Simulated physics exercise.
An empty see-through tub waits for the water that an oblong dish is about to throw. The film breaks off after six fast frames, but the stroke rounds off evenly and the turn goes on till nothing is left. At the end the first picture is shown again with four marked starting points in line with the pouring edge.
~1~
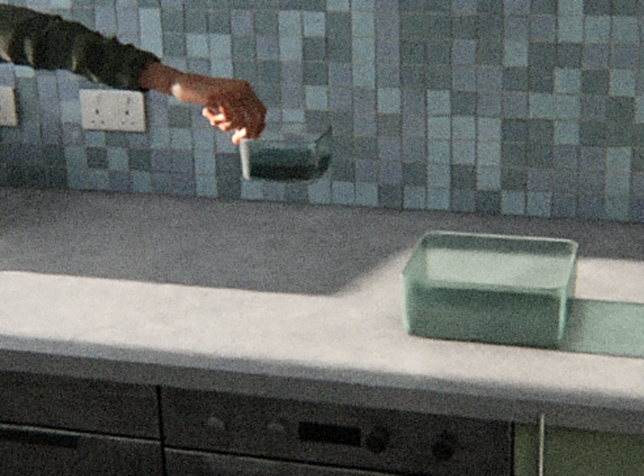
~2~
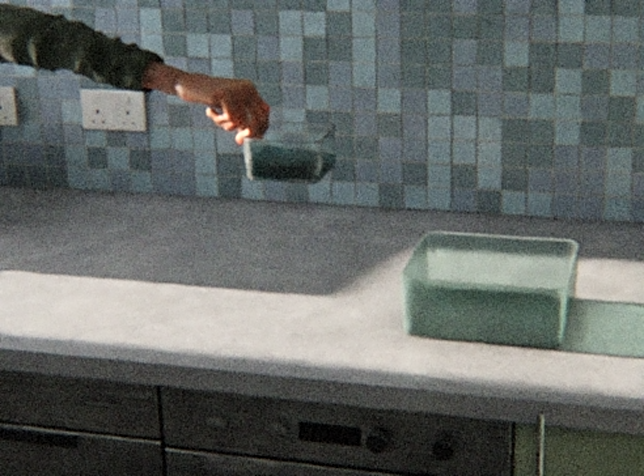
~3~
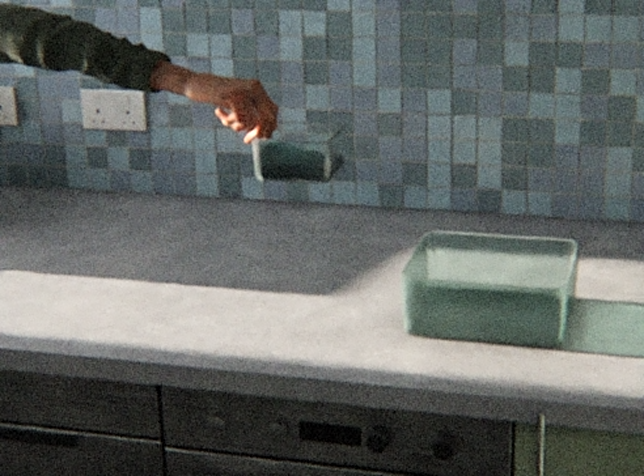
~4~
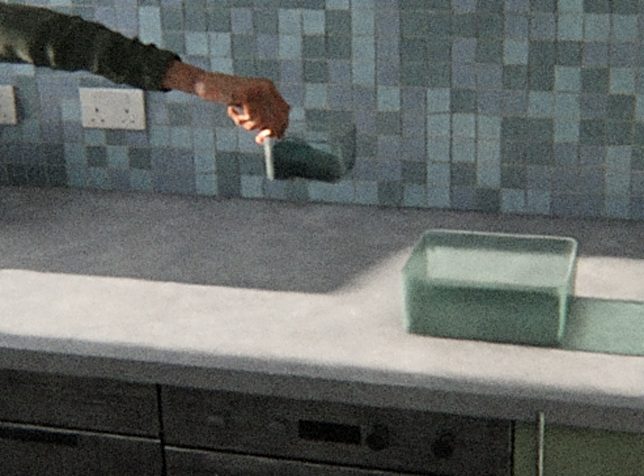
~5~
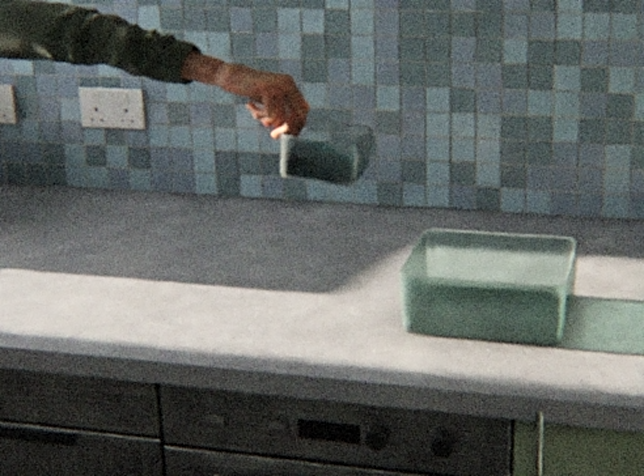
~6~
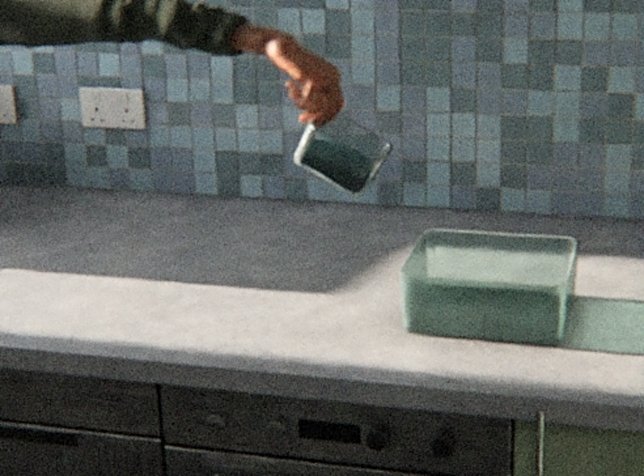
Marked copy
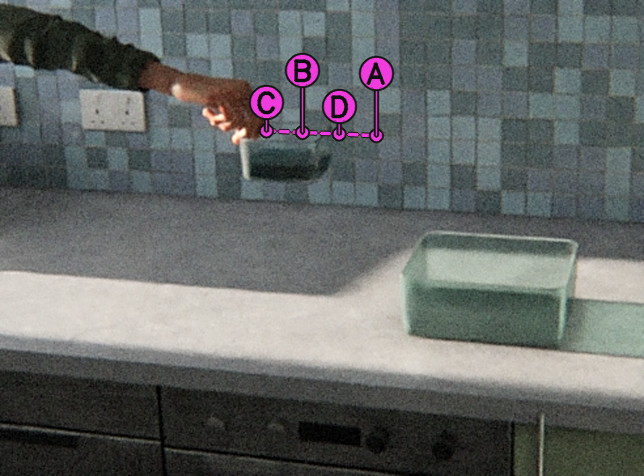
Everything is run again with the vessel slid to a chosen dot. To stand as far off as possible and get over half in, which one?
That is dot B.
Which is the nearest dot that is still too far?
Here it is dot C.
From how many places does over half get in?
Three.
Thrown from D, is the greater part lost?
No, that is safe.
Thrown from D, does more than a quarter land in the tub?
Yes, it does.
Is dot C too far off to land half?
Yes, that goes wrong.
On the marked copy, A at (376, 135); B at (302, 132); C at (266, 130); D at (339, 134).
For dot A, about 83 % lands in the tub, 3 % falls short and 13 % goes beside or beyond.
For dot B, about 71 % lands in the tub, 17 % falls short and 12 % goes beside or beyond.
For dot C, about 9 % lands in the tub, 89 % falls short.
For dot D, about 78 % lands in the tub, 2 % falls short and 20 % goes beside or beyond.
